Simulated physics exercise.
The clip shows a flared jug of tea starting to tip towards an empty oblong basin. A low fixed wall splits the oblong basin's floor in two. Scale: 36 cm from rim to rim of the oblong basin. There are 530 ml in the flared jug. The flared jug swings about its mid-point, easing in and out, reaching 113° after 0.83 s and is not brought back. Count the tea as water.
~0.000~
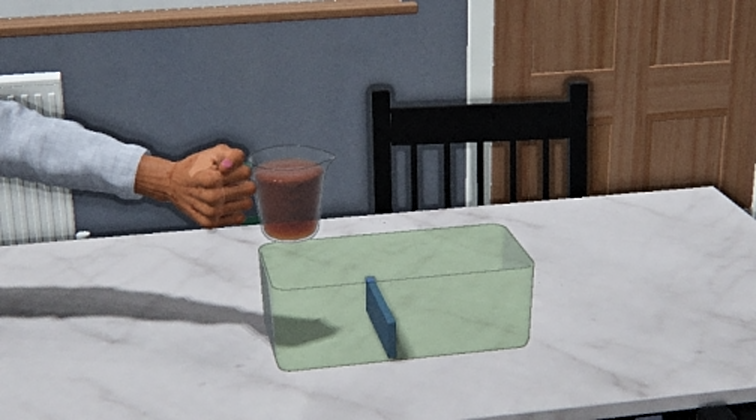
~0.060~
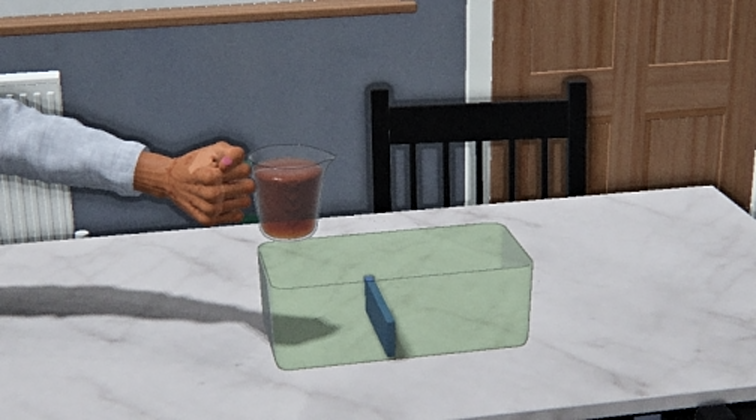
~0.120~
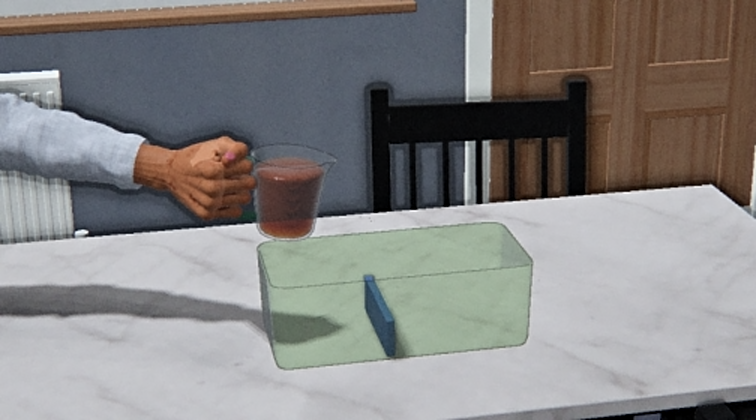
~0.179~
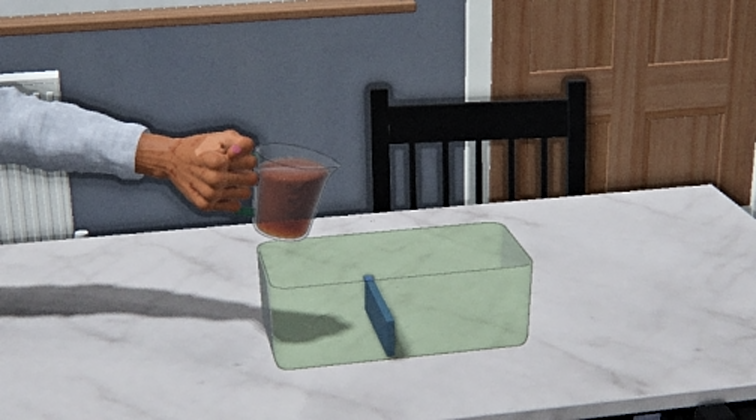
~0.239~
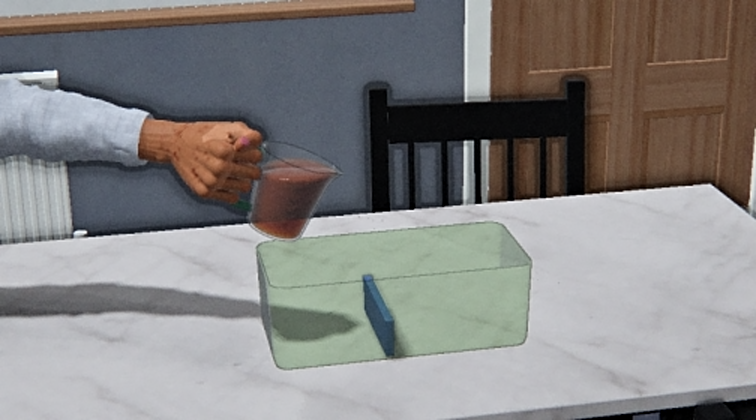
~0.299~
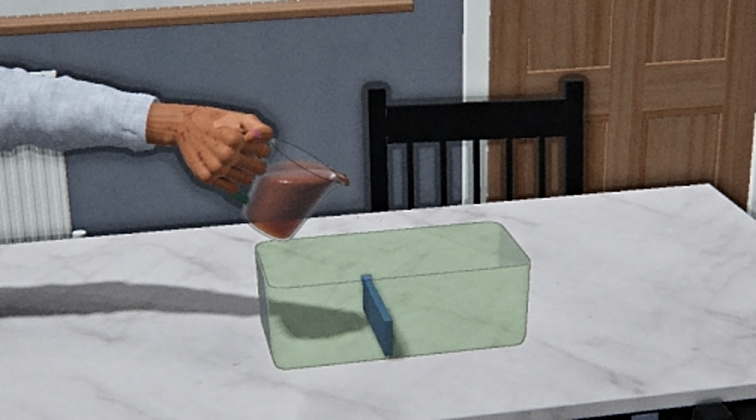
The clip opens on a hand at the left holding a clear flared jug of reddish-brown tea upright above an empty, pale green oblong basin with a blue dividing wall. The hand tilts the jug rightward, slightly at first, then more steeply, until the tea reaches its right-hand lip.
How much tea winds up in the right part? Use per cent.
The far part has some 34 per cent.
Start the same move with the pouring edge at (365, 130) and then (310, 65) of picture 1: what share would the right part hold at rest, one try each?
First 90, then 30 per cent.
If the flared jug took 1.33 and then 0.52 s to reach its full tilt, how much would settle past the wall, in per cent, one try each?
In turn about 50 and 25 per cent.
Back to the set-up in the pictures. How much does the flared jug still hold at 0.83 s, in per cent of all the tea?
Near 4 in a hundred.
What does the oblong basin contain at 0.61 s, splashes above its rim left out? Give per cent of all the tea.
Some 34 per cent.
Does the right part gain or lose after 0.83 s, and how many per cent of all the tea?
It goes up by about 1.
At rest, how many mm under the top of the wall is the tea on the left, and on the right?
Left about 42 mm, right about 50 mm.
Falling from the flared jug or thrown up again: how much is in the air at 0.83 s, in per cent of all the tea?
About 3 per cent.
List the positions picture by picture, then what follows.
In the first picture, it leans 0°; its right rim is at (336, 155); the tea meets the walls at (252, 171) and (324, 165); the oblong basin's rim runs from (265, 268) to (519, 245); the wall's top is at (380, 300).
In the second picture, it leans 1°; its right rim is at (336, 155); the tea meets the walls at (252, 169) and (323, 164).
In the third picture, it leans 6°; its right rim is at (339, 158); the tea meets the walls at (254, 168) and (325, 165).
In the fourth picture, it leans 13°; its right rim is at (342, 164); the tea meets the walls at (256, 168) and (330, 166).
In the fifth picture, it leans 22°; its right rim is at (345, 172); the tea meets the walls at (257, 172) and (336, 168).
In the sixth picture, it leans 32°; its right rim is at (346, 183); the tea meets the walls at (254, 182) and (335, 173); 1 per cent is over the edge.
Then, 0.61 s in, the tilt is 94° and 47 per cent is still to pour, 11 is left of the wall and 24 right of it.
Then, 0.83 s in, the tilt is 113° and 4 per cent is still to pour, 60 is left of the wall and 32 right of it.
Then, 1.07 s in, the tilt is 113° and 0 per cent is still to pour, 65 is left of the wall and 34 right of it.
Then, 1.33 s in, the tilt is 113° and 0 per cent is still to pour, 65 is left of the wall and 34 right of it.
Finally, 65 per cent lies left of the wall, 34 right of it and 1 outside.
